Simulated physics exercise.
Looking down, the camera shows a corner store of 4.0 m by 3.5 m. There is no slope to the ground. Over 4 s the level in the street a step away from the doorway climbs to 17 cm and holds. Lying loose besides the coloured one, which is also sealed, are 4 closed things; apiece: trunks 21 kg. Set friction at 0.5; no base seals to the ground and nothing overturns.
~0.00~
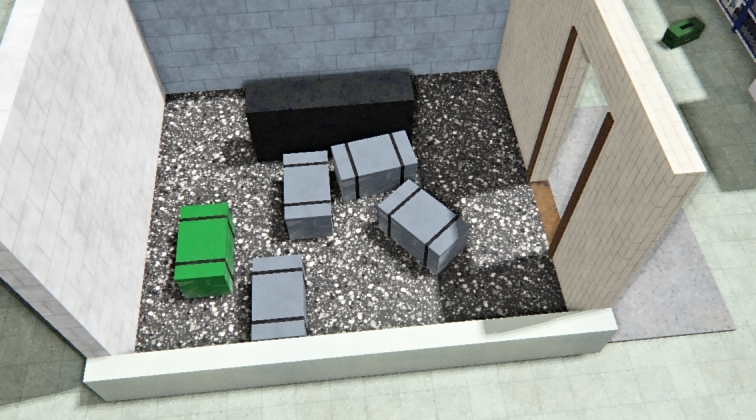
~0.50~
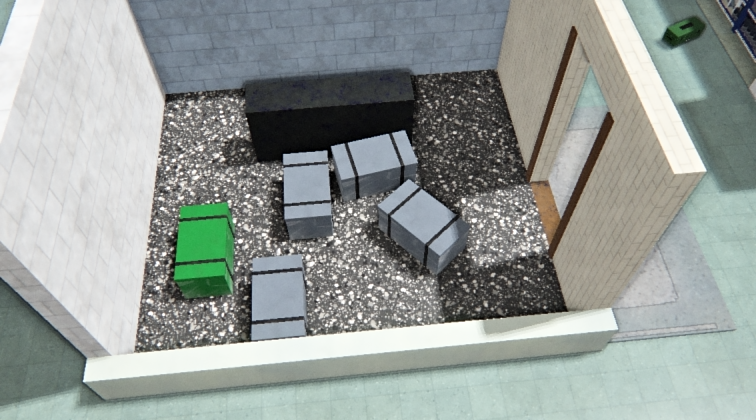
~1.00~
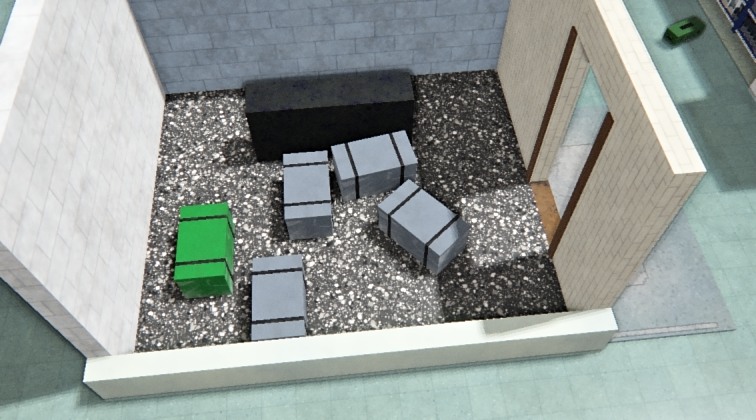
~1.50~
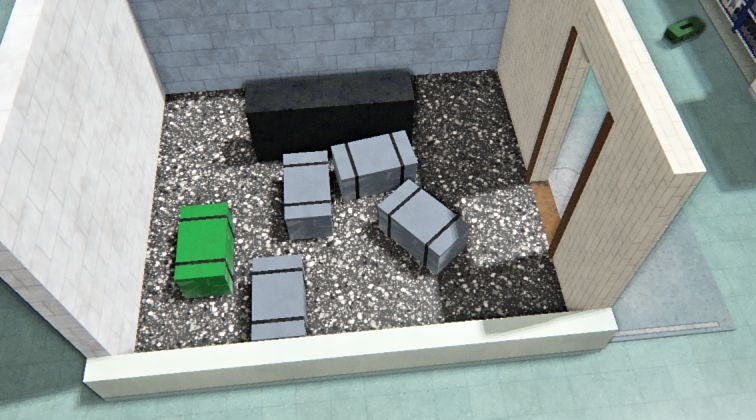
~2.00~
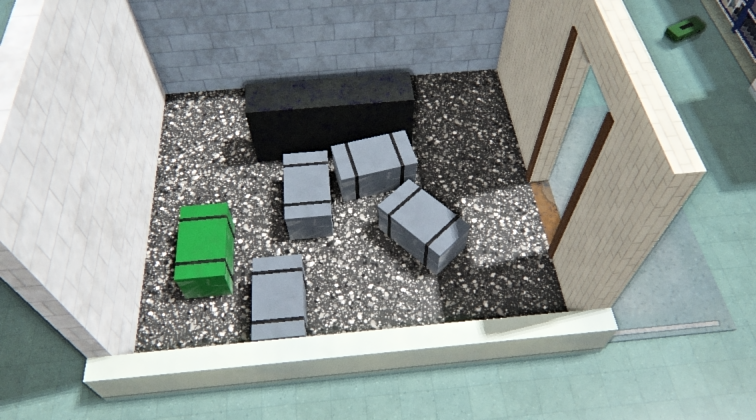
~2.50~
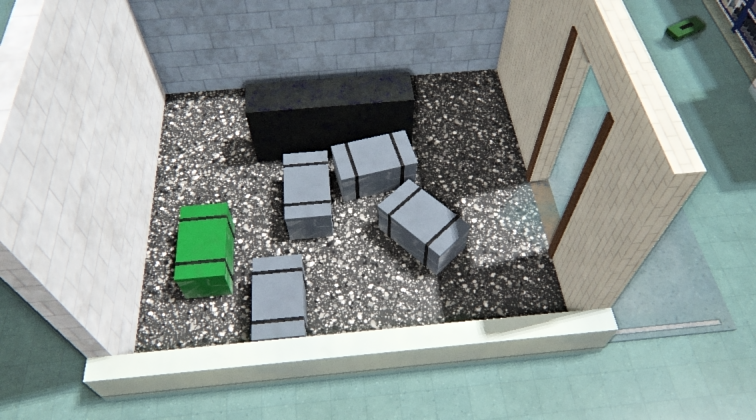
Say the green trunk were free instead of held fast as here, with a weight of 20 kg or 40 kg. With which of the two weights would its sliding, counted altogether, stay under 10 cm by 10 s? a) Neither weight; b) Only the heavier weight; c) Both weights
b, only the heavier weight.
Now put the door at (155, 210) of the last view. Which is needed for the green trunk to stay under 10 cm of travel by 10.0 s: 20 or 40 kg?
Then only the bigger mass works.
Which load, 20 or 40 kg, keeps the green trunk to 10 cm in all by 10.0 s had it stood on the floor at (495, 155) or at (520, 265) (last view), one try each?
Try by try, any option works; must use the heavier.
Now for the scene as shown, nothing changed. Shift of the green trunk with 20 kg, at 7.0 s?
Roughly 0 cm.
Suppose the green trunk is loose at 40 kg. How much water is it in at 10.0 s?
Something like 6 centimetres.
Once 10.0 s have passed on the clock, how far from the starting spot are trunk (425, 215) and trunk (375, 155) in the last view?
They've ended up 200 cm and 80 cm away, in that order.
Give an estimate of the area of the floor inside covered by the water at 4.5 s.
Some 3.5 m2.
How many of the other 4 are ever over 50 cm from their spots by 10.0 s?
4 of them.
After 3.5 s the green trunk would be 0 cm from its start with 20 kg and 0 cm from its start with 40 kg; 0 cm of water round it then.
After 4.5 s the green trunk would be 0 cm from its start with 20 kg and 0 cm from its start with 40 kg; 0 cm of water round it then.
After 7.0 s the green trunk would be 0 cm from its start with 20 kg and 0 cm from its start with 40 kg; 1 cm of water round it then.
After 10.0 s the green trunk would be 41 cm from its start with 20 kg and 0 cm from its start with 40 kg; 6 cm of water round it then.
